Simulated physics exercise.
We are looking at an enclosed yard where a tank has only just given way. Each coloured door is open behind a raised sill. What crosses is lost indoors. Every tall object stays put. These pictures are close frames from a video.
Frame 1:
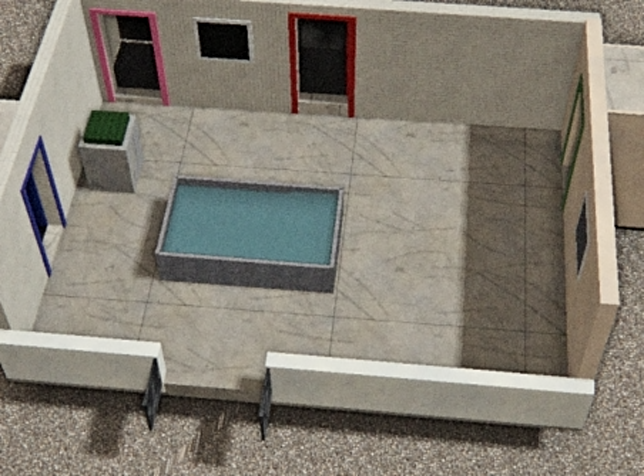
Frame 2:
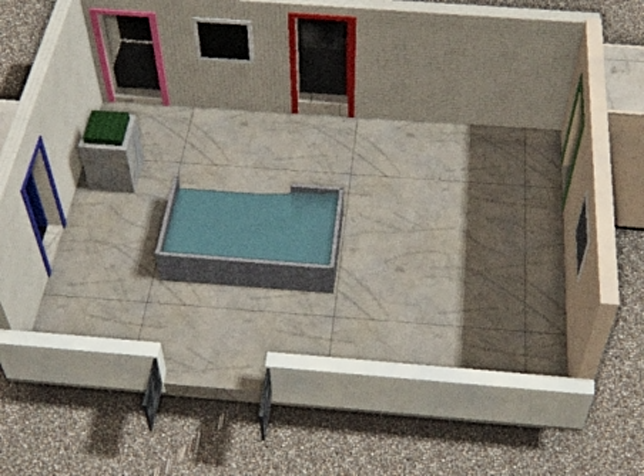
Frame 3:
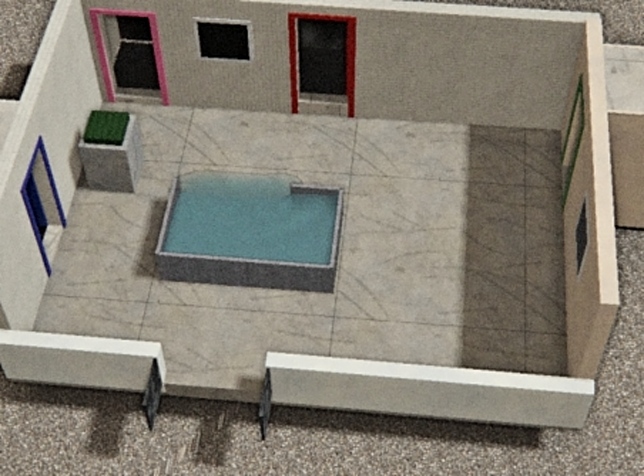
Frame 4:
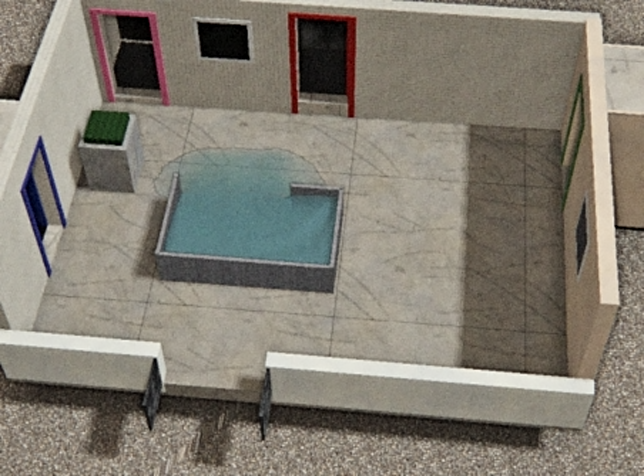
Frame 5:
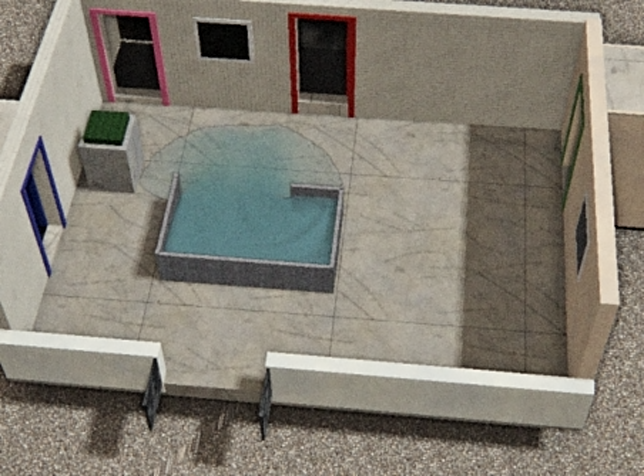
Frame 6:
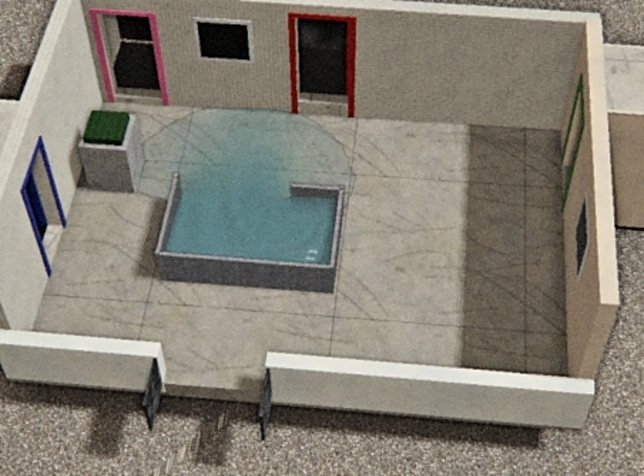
A walled yard with coloured doorways holding a rectangular tank, its far side opening and water spreading across the pale floor behind.
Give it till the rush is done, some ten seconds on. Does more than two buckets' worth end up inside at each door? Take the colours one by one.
One by one: The pink door swallows too much water; the red door swallows an okay amount of water; the blue door swallows an okay amount of water; the green door swallows too much water.
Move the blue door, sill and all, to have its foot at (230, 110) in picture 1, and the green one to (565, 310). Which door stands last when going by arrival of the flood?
The answer is the green-painted one.
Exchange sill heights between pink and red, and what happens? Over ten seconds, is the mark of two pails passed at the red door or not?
The red door tops the limit.
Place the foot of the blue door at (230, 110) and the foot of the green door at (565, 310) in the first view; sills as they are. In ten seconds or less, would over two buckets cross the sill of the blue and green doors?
The blue door gets past the limit, and the green door comes up short too.
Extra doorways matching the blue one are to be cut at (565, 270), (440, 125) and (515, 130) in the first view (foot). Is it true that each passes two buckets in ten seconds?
Door by door: Ends up below, ends up below, ends up below.
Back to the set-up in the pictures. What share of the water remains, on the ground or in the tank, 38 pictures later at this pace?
Roughly 92 parts in a hundred.
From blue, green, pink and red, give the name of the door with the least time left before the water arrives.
Clearly the red door.
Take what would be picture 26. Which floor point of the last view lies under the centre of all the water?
I'd say near (239, 173).
A moment on, water covers 20 % of the floor; the pink door wet at the sill, nothing in, the red door wet at the sill, nothing in, the blue door not reached, the green door not reached.
Next, water covers 25 % of the floor; the pink door under two buckets in, the red door wet at the sill, nothing in, the blue door not reached, the green door not reached.
Then, water covers 50 % of the floor; the pink door far over two buckets in, the red door wet at the sill, nothing in, the blue door wet at the sill, nothing in, the green door wet at the sill, nothing in.
Later, water covers 75 % of the floor; the pink door far over two buckets in, the red door wet at the sill, nothing in, the blue door wet at the sill, nothing in, the green door over two buckets in.
In the end, water covers 95 % of the floor; the pink door far over two buckets in, the red door wet at the sill, nothing in, the blue door wet at the sill, nothing in, the green door over two buckets in.
